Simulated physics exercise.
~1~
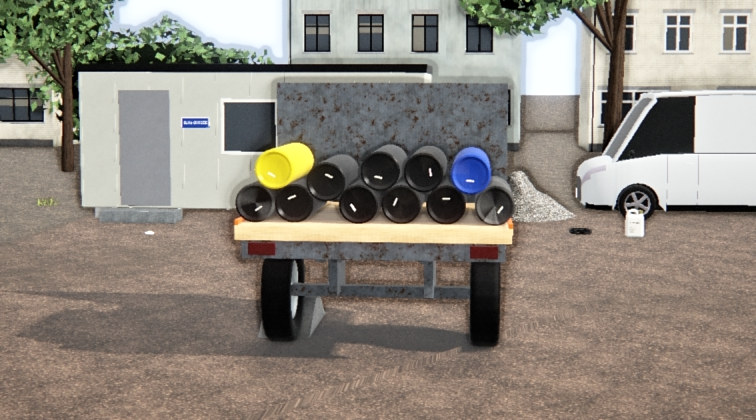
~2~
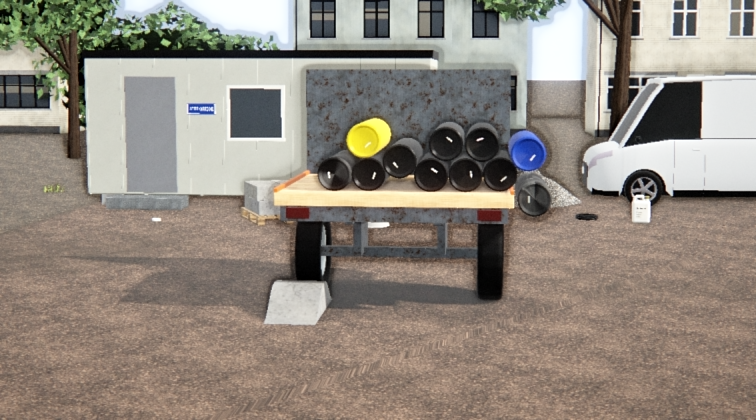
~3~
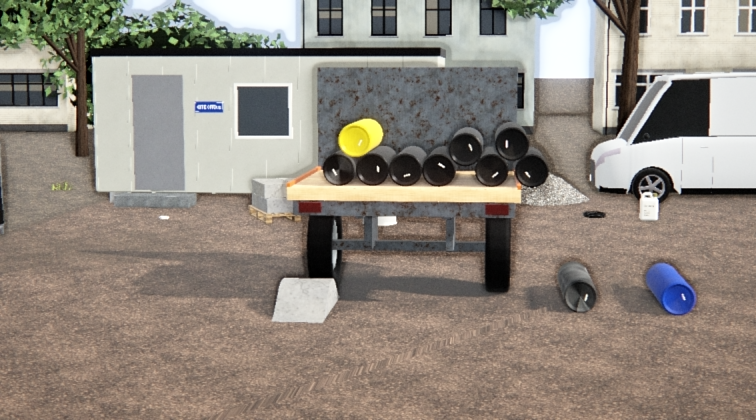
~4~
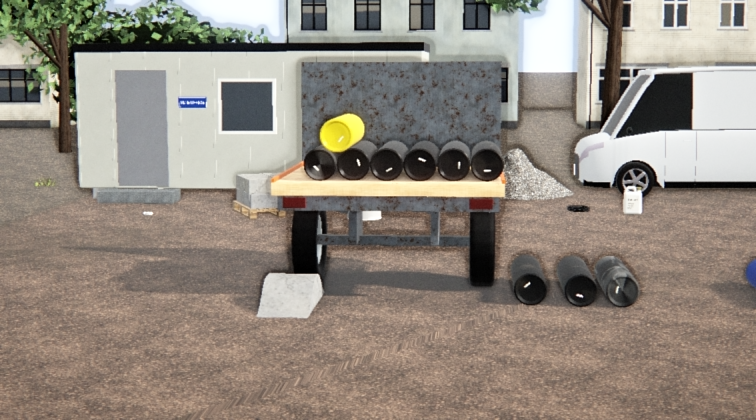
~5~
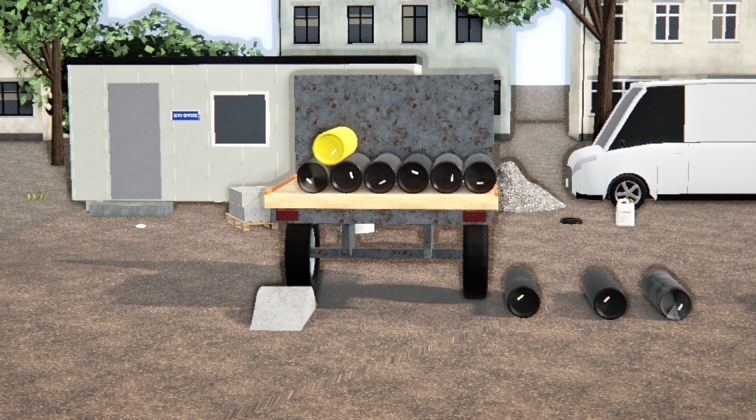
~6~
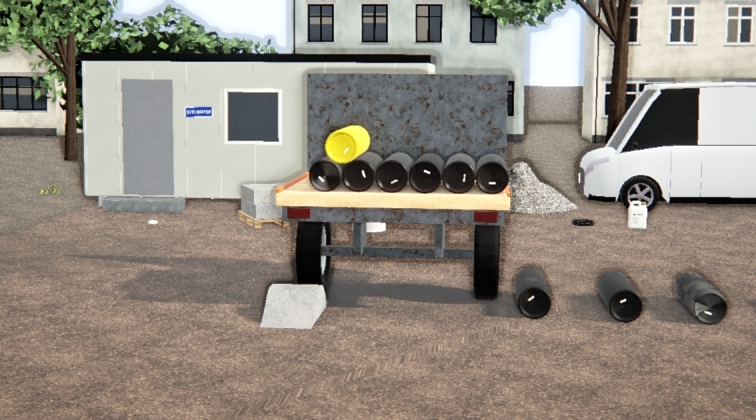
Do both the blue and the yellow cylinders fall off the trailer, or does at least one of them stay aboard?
One of them stays aboard. The blue cylinder drops off the right side onto the ground, while the yellow one remains on the trailer, resting on top of the black ones.
